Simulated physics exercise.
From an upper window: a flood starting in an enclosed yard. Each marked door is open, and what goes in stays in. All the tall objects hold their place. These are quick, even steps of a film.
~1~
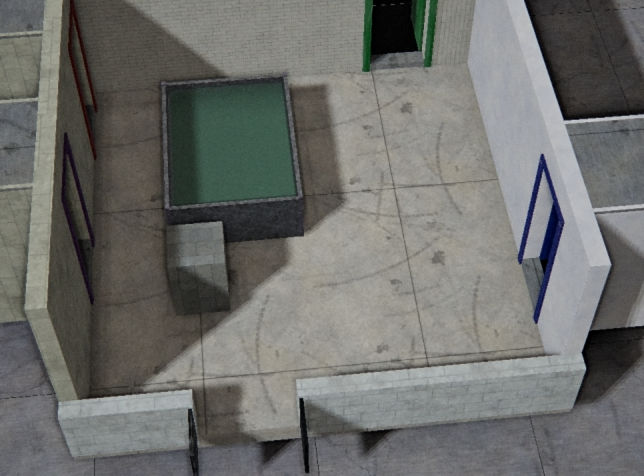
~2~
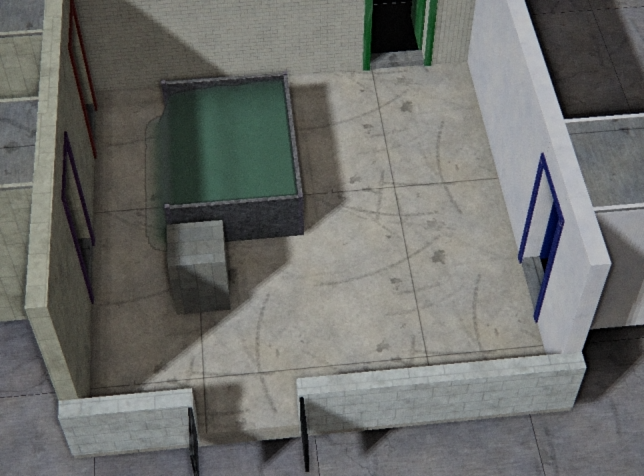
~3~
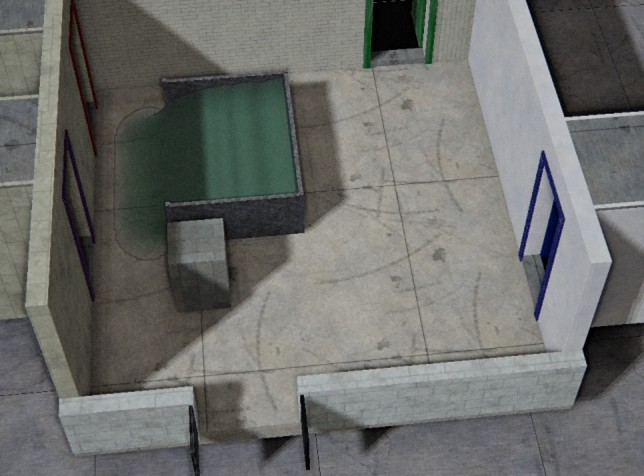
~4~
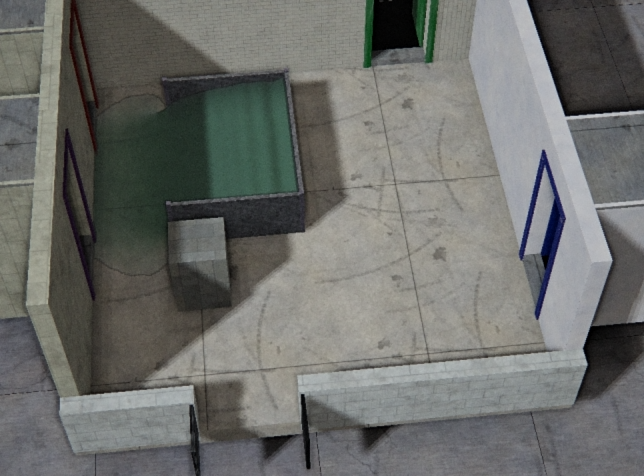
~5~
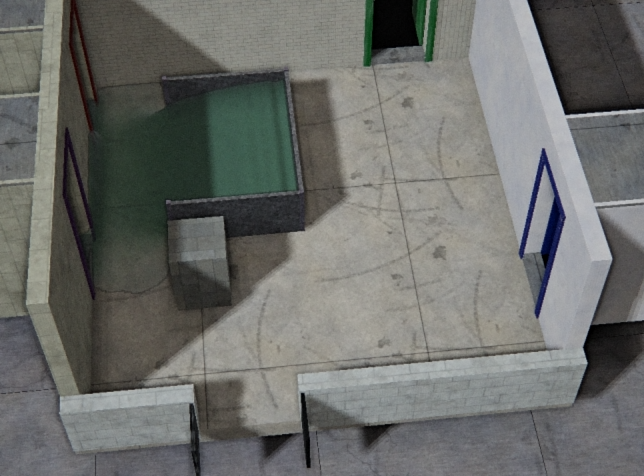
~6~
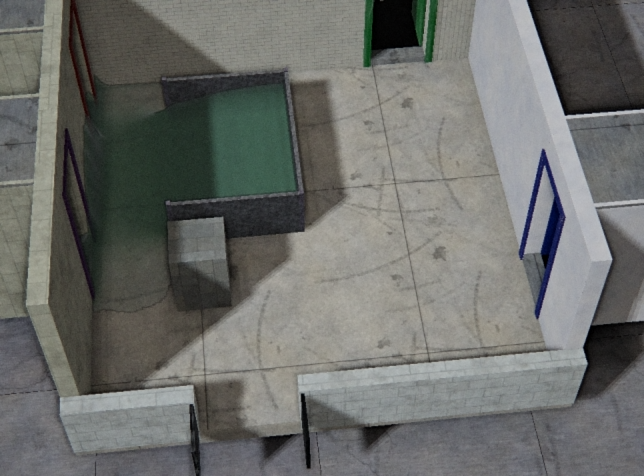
We see a walled yard with a raised tank of green water beside a grey block; the tank's left side opens, and water pours out leftward, spreading across the shaded floor to the left wall and then toward the viewer.
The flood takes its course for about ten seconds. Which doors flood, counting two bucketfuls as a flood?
In the end: The green door holds within the limit; the red door floods; the purple door floods; the blue door holds within the limit.
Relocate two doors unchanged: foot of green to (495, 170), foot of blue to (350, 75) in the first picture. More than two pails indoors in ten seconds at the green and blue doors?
My reading: The green one stays under, the blue one is under.
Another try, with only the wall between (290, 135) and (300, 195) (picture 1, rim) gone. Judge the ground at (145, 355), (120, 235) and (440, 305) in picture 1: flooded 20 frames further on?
As listed: Not flooded, clear, awash.
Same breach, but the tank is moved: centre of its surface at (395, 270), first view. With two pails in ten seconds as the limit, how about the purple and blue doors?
One by one: The purple door lets less in; the blue door lets less in.
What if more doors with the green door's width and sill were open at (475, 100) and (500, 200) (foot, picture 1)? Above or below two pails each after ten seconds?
In turn: Is over, keeps below it.
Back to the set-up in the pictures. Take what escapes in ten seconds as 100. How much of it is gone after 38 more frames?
Roughly 80 per cent.
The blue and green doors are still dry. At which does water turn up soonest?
That is the one in green.
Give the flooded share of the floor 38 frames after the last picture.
Close to 90 %.
A moment on, water covers 20 % of the floor; the green door not reached, the red door far over two buckets in, the purple door over two buckets in, the blue door not reached.
Next, water covers 35 % of the floor; the green door not reached, the red door far over two buckets in, the purple door over two buckets in, the blue door not reached.
Then, water covers 55 % of the floor; the green door wet at the sill, nothing in, the red door far over two buckets in, the purple door over two buckets in, the blue door not reached.
Later, water covers 90 % of the floor; the green door wet at the sill, nothing in, the red door far over two buckets in, the purple door over two buckets in, the blue door wet at the sill, nothing in.
In the end, water covers 95 % of the floor; the green door wet at the sill, nothing in, the red door far over two buckets in, the purple door over two buckets in, the blue door wet at the sill, nothing in.
